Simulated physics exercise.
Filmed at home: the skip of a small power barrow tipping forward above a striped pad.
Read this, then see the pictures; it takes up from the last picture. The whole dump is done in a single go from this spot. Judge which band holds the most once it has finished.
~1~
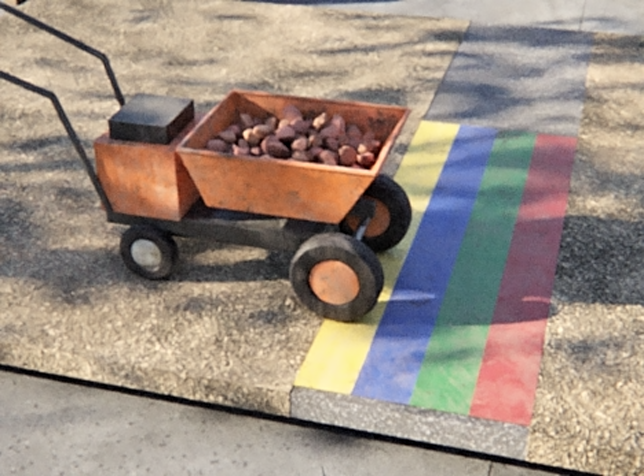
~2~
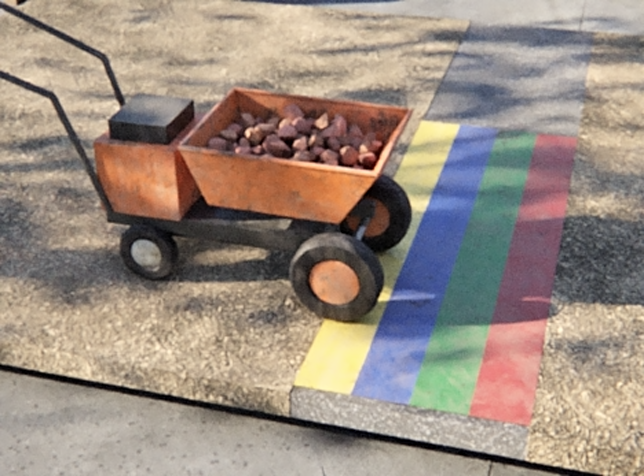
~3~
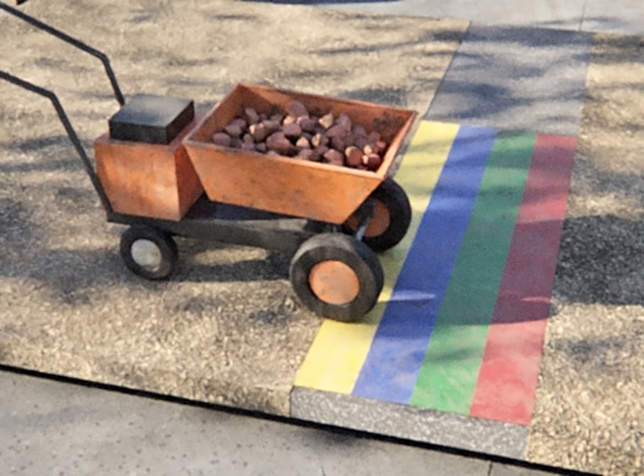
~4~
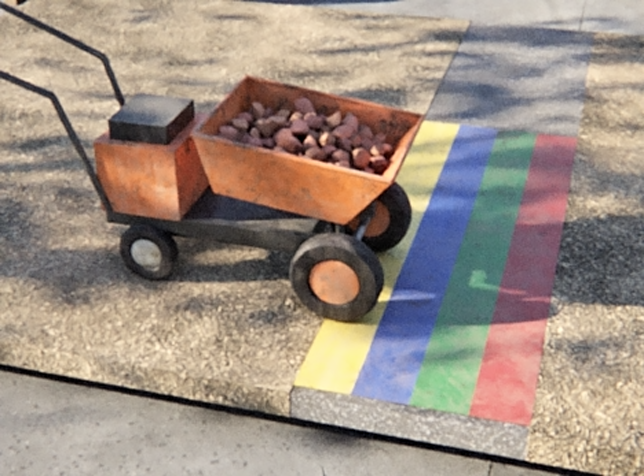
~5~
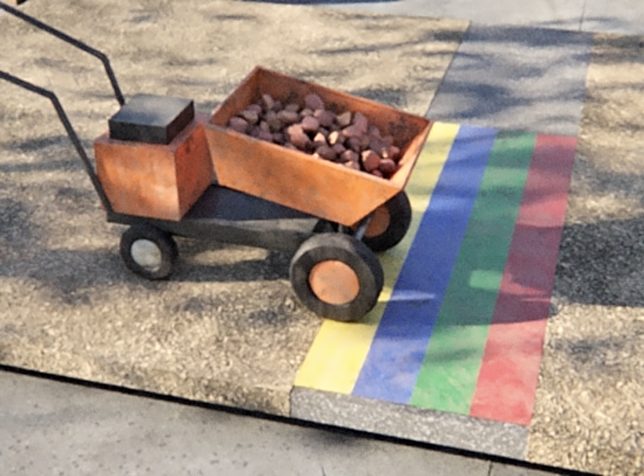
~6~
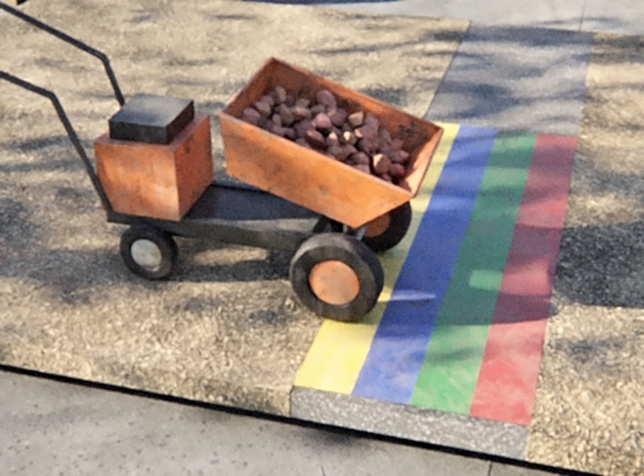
Most on it: Red.
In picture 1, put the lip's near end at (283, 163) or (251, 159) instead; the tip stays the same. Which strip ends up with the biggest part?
Result, place 1: The strip in blue; place 2: Blue.
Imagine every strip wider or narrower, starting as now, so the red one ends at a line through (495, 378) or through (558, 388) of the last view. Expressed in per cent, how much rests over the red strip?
The first one comes out at 20 percent, while the second comes out at 30 percent.
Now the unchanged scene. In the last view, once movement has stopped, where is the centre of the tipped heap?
It settles centred around (521, 299).
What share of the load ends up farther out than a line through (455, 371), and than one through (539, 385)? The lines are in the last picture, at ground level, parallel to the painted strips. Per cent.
Around 70 in a hundred for the first, 20 in a hundred for the second.
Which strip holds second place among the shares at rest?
Next in line comes the green strip.
Shortly afterwards, skip tipped steeply; the whole lot in the skip.
Next, skip tipped right over; the bulk in the skip; a little over the green strip; near a quarter over the red strip; only a few off the paint.
Some moments later, skip tipped right over; near a third in the skip; a little over the green strip; near a third over the red strip; near a quarter off the paint.
In the end, skip tipped right over; near a quarter in the skip; none at all over the yellow strip; none at all over the blue strip; a little over the green strip; near a third over the red strip; near a quarter off the paint.
